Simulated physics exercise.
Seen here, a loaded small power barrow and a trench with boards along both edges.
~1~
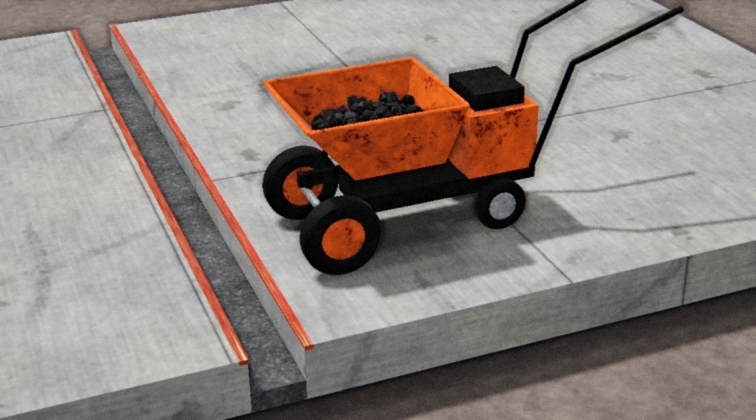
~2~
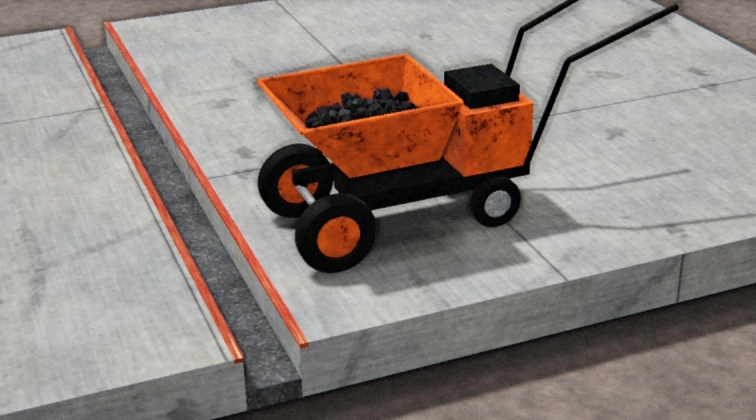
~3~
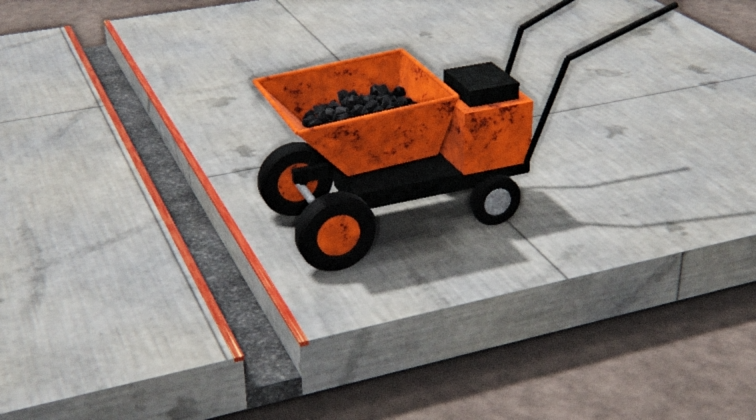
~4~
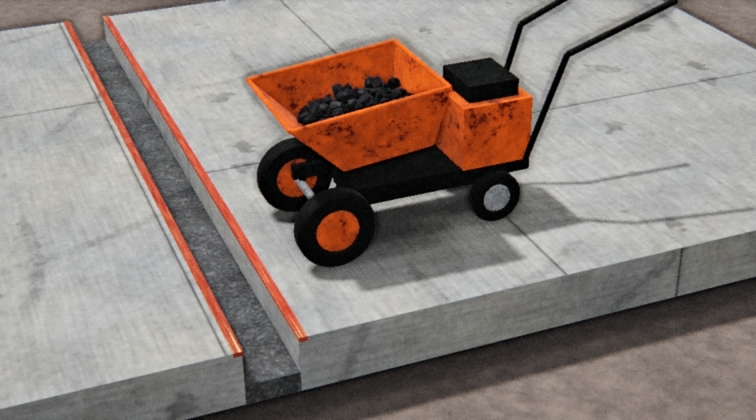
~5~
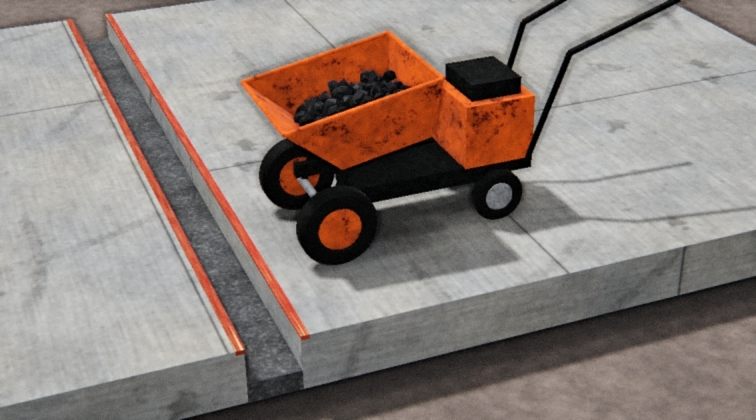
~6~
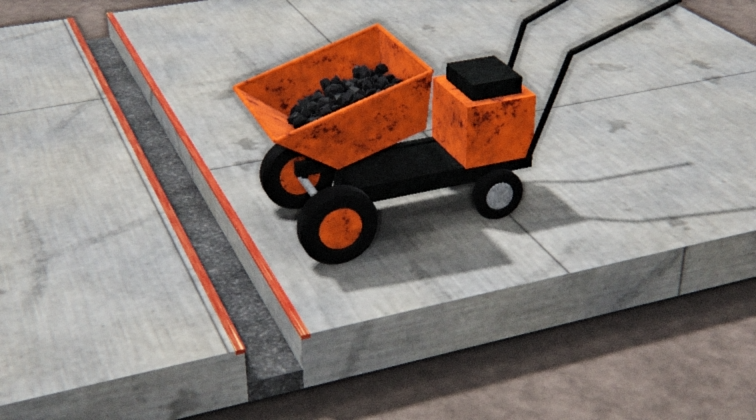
Beside a narrow trench, an orange power barrow's skip of coal gradually tilts left.
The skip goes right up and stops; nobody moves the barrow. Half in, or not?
The trench ends with less than half of it.
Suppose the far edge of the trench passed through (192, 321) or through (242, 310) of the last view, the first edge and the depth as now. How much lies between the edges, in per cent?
In turn 70 and 0 in a hundred.
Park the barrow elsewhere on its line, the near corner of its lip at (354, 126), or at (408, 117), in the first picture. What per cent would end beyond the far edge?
In turn 10 and 0 in a hundred.
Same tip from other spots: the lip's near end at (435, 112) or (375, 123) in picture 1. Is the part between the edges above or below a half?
The first try: Not half. The second: The larger part.
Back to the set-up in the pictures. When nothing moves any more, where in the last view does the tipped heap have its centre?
Near (171, 259).
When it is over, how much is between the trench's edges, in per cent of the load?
About 20 per cent.
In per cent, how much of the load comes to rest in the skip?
Roughly 5 in a hundred.
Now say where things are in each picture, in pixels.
In the first frame, lip of the skip at (309, 134), level; top of the load at (378, 118), lumps of coal; first edge of the trench at (288, 311); far edge at (226, 325), the trench under half as wide as the skip, and about half as deep as wide.
In the second frame, lip of the skip at (302, 133), level; top of the load at (372, 115).
In the third frame, lip of the skip at (298, 133), tipped barely; top of the load at (372, 109).
In the fourth frame, lip of the skip at (291, 132), tipped a little; top of the load at (381, 96).
In the fifth frame, lip of the skip at (284, 135), tipped a little; top of the load at (389, 100).
In the sixth frame, lip of the skip at (275, 141), tipped clearly; top of the load at (381, 95); first edge of the trench at (285, 300); far edge at (222, 314).
Soon, skip tipped steeply; all in the skip.
A while on, skip tipped right over; most in the skip; a stray few in or heaped over the trench; a small part beyond it.
Towards the end, skip tipped right over; a small part in the skip; a small part in or heaped over the trench; most beyond it.
Finally, skip tipped right over; a small part in the skip; about a quarter in or heaped over the trench; most beyond it.
